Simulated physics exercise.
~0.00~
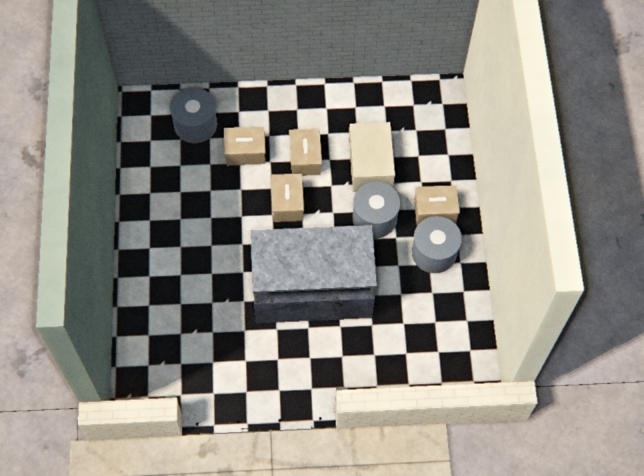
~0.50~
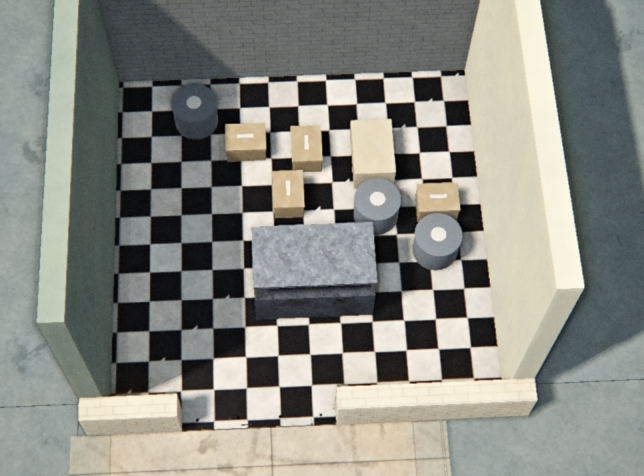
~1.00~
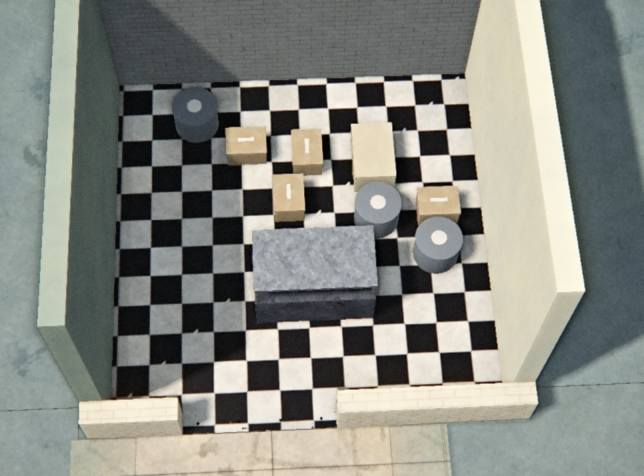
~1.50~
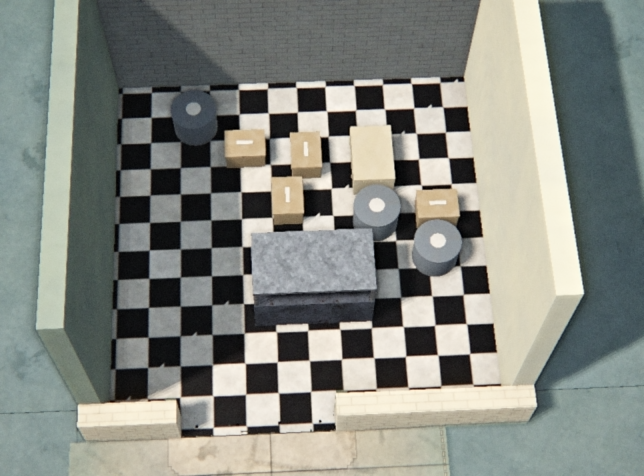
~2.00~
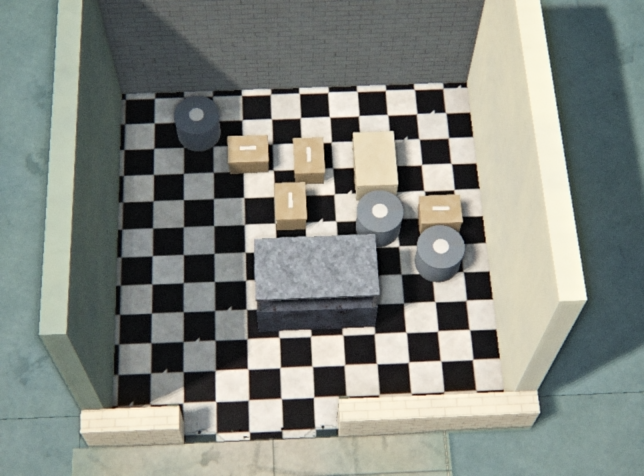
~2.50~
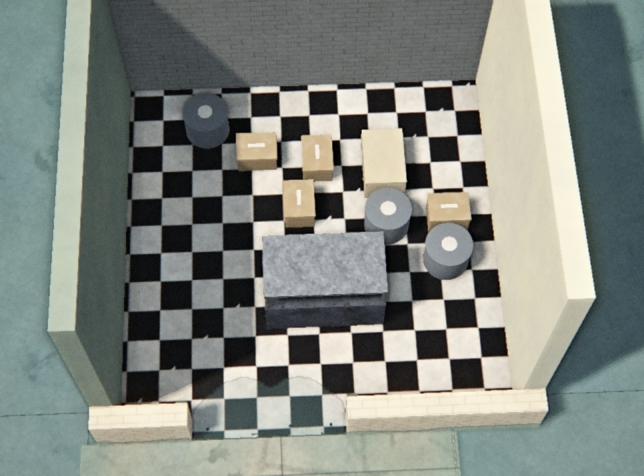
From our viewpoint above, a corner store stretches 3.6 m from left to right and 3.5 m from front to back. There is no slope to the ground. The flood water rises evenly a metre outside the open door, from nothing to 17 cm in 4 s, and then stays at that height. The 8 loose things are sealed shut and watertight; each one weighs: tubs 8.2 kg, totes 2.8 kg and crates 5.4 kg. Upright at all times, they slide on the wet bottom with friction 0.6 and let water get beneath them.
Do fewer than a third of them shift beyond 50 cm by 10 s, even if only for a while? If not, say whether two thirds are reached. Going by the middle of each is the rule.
A good part, a third to two thirds, move that far.
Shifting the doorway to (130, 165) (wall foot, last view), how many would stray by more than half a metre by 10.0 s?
Result: 8.
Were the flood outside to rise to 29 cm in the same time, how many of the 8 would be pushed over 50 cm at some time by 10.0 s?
Then 8.
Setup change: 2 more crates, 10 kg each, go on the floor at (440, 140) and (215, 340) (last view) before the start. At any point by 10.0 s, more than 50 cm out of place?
So the first ends up within that distance while the second ends up beyond that distance.
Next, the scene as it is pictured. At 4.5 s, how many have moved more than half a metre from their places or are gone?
I count 0.
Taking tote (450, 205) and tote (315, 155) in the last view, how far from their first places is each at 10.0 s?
10 cm, 60 cm.
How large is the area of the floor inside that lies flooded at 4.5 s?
About 4.5 m2 is covered.
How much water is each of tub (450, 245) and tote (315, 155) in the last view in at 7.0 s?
Around 4 cm and 1 cm.
After 3.5 s 0 of 8 are over 50 cm from their spots; 0 afloat.
After 4.5 s 0 of 8 are over 50 cm from their spots; 0 afloat.
After 7.0 s 1 of 8 are over 50 cm from their spots; 1 afloat.
After 10.0 s 3 of 8 are over 50 cm from their spots, and 3 have been at some point; 7 afloat.
